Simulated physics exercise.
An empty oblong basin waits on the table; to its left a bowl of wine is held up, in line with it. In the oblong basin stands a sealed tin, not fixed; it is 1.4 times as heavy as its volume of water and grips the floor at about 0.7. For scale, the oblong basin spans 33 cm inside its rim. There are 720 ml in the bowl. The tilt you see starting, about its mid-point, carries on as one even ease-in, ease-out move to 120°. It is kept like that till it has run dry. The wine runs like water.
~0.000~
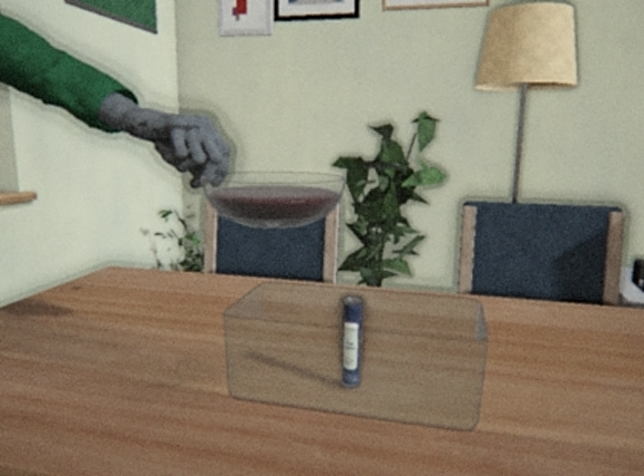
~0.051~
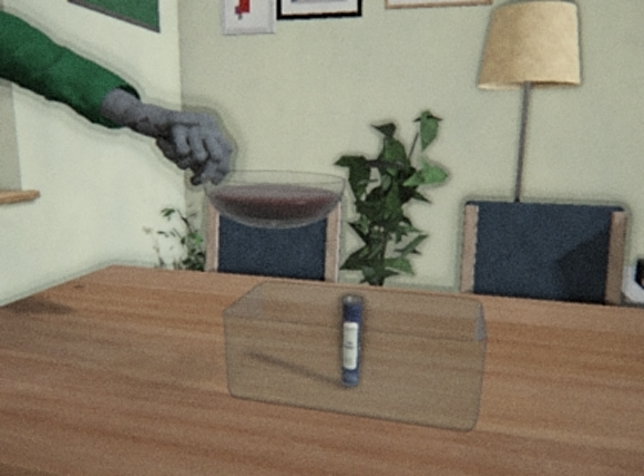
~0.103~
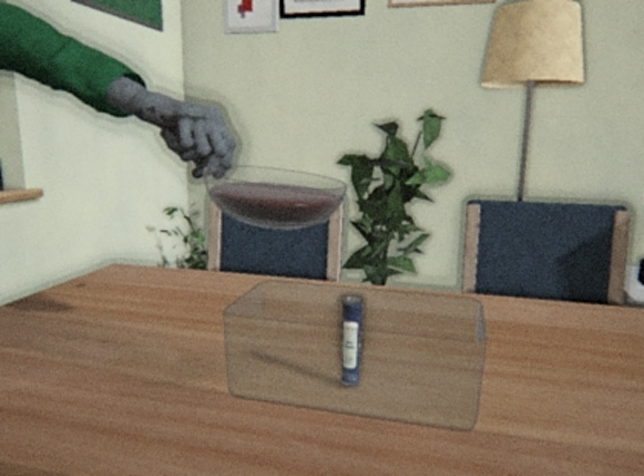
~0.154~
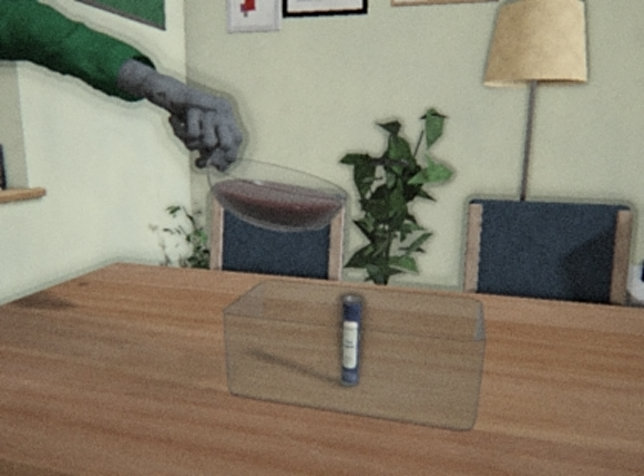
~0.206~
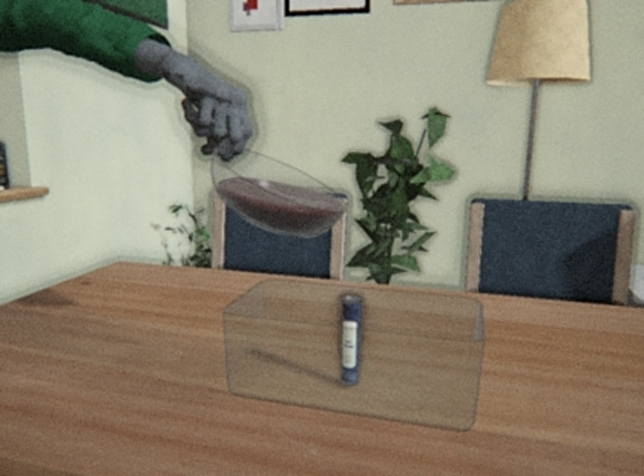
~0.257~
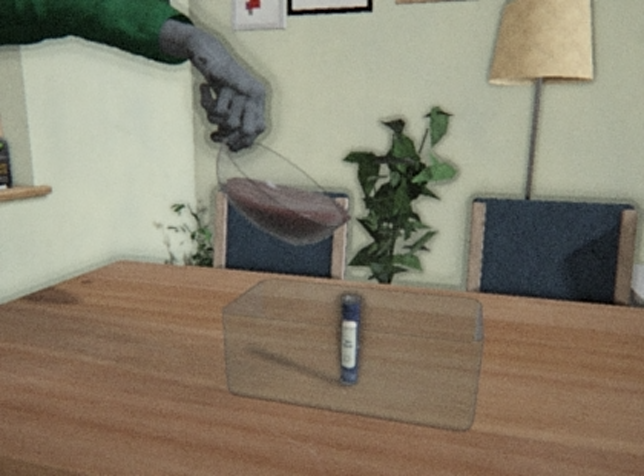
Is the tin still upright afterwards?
The tin stays up.
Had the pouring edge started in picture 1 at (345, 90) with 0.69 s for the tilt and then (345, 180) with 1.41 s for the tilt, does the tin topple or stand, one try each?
First it goes over; then it stays up.
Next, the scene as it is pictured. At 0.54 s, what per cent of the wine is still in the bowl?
Some 0 per cent.
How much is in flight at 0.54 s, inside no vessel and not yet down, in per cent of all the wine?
About 10 per cent.
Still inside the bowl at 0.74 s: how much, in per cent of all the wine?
Near 0 in a hundred.
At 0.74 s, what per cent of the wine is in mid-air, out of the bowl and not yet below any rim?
Near 7 in a hundred.
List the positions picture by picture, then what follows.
The first frame shows tilt 0°; pouring edge (344, 181); surface from (216, 190) to (340, 194); the oblong basin's rim runs from (244, 298) to (484, 320); the tin's top is at (353, 304).
The second frame shows tilt 2°; pouring edge (344, 183); surface from (216, 188) to (340, 196).
The third frame shows tilt 7°; pouring edge (345, 189); surface from (218, 185) to (340, 198).
The fourth frame shows tilt 14°; pouring edge (345, 199); surface from (221, 181) to (342, 202).
The fifth frame shows tilt 25°; pouring edge (344, 212); surface from (226, 179) to (346, 206).
The sixth frame shows tilt 37°; pouring edge (339, 226); surface from (233, 179) to (329, 207); 7 per cent is over the edge.
By 0.54 s the tilt is 106° and 0 per cent is still to pour; the tin stands where it began.
By 0.74 s the tilt is 120° and 0 per cent is still to pour; the tin stands where it began.
By 0.96 s the tilt is 120° and 0 per cent is still to pour; the tin stands where it began.
By 1.19 s the tilt is 120° and 0 per cent is still to pour; the tin stands where it began.
At rest the tin stands where it began.
